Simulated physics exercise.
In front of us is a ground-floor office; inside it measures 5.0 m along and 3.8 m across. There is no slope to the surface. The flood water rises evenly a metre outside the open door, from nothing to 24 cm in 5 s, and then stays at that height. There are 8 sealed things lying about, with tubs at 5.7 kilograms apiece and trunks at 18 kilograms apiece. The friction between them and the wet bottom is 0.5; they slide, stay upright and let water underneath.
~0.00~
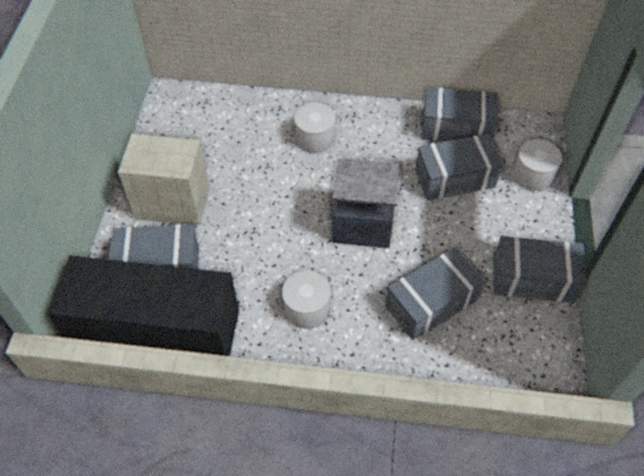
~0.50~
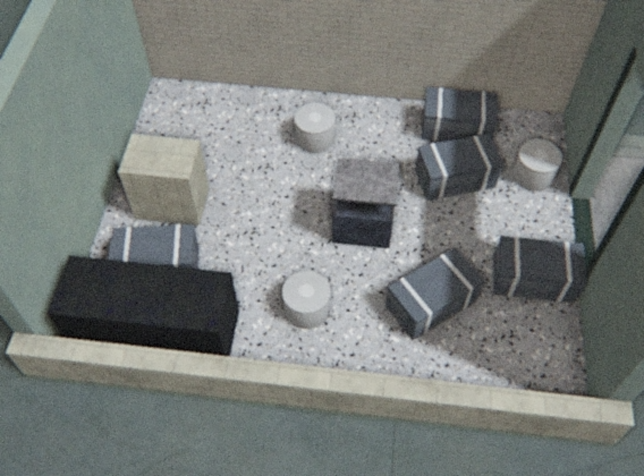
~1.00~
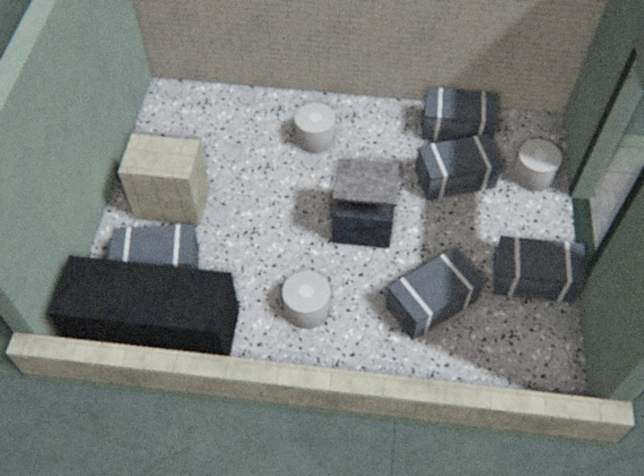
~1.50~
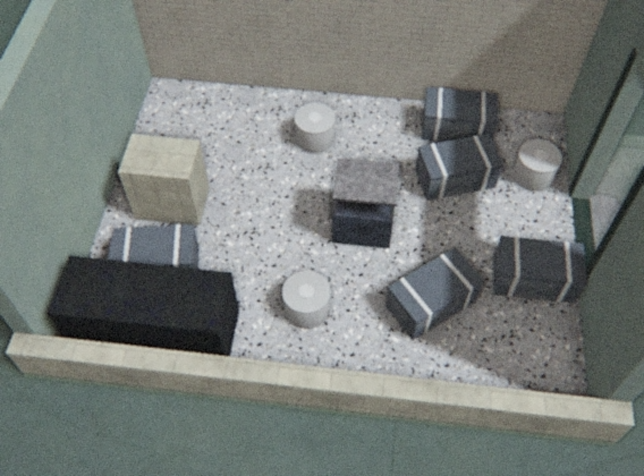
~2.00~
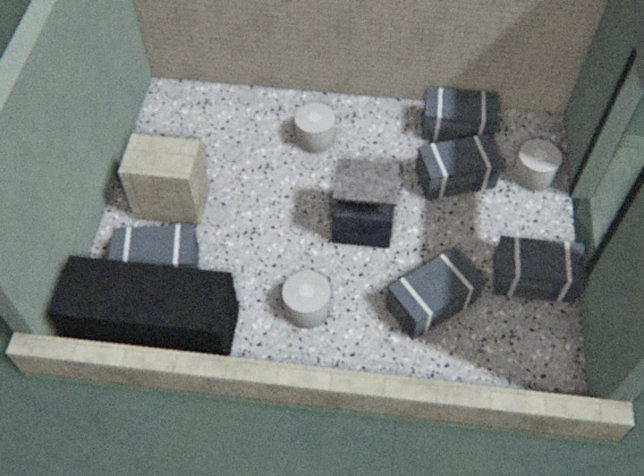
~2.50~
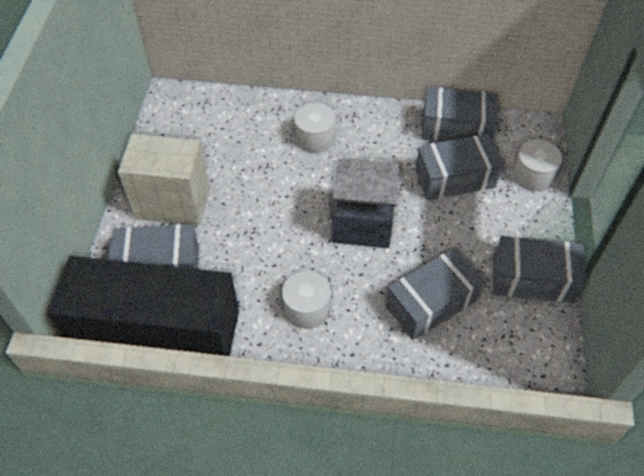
In a ground-floor office seen from above, striped trunks, pale round tubs and box-shaped furniture stand on a speckled floor. Outside, greenish flood water covers the grey ground and rises along the walls, then just reaches in at the open doorway on the right, while nothing inside moves.
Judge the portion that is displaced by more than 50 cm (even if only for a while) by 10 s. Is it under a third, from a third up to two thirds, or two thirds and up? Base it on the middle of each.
The tally is moderate.
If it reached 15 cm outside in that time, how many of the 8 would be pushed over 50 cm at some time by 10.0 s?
Under that setup the answer is 2.
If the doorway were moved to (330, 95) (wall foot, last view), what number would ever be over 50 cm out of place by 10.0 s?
In that case 4 of them.
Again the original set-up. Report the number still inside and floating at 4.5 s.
The count is 0.
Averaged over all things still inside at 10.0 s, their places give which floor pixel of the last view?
It sits at about (327, 209).
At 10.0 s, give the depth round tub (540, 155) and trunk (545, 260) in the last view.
Depths: Near 4 cm, then near 5 cm.
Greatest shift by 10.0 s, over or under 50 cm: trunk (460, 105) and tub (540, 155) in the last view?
First within it, then within it.
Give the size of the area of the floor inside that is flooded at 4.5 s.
Close to 4.5 m2, I'd say.
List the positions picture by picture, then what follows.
The first frame shows a tub at (315, 118), on the bottom; a trunk at (436, 284) rests on the ground; 0.0 m2 under water; 0 of 8 have shifted.
The second frame shows a tub at (315, 118) rests on the ground; a trunk at (436, 284) rests on the ground; 0.0 m2 under water; 0 of 8 have shifted.
The third frame shows a tub at (315, 118), on the bottom; a trunk at (436, 284), on the bottom; 0.0 m2 under water; 0 of 8 have shifted.
The fourth frame shows a tub at (315, 118) rests on the ground; a trunk at (436, 284), on the bottom; 0.0 m2 under water; 0 of 8 have shifted.
The fifth frame shows a tub at (315, 118) rests on the ground; a trunk at (436, 284) rests on the ground; 0.0 m2 under water; 0 of 8 have shifted.
The sixth frame shows a tub at (315, 118) rests on the ground; a trunk at (436, 284), on the bottom; 0.3 m2 under water; 0 of 8 have shifted.
After 3.5 s 0 of 8 are over 50 cm from their spots; 0 afloat.
After 4.5 s 0 of 8 are over 50 cm from their spots; 0 afloat.
After 7.0 s 4 of 8 are over 50 cm from their spots; 1 afloat.
After 10.0 s 5 of 8 are over 50 cm from their spots, and 5 have been at some point; 7 afloat.
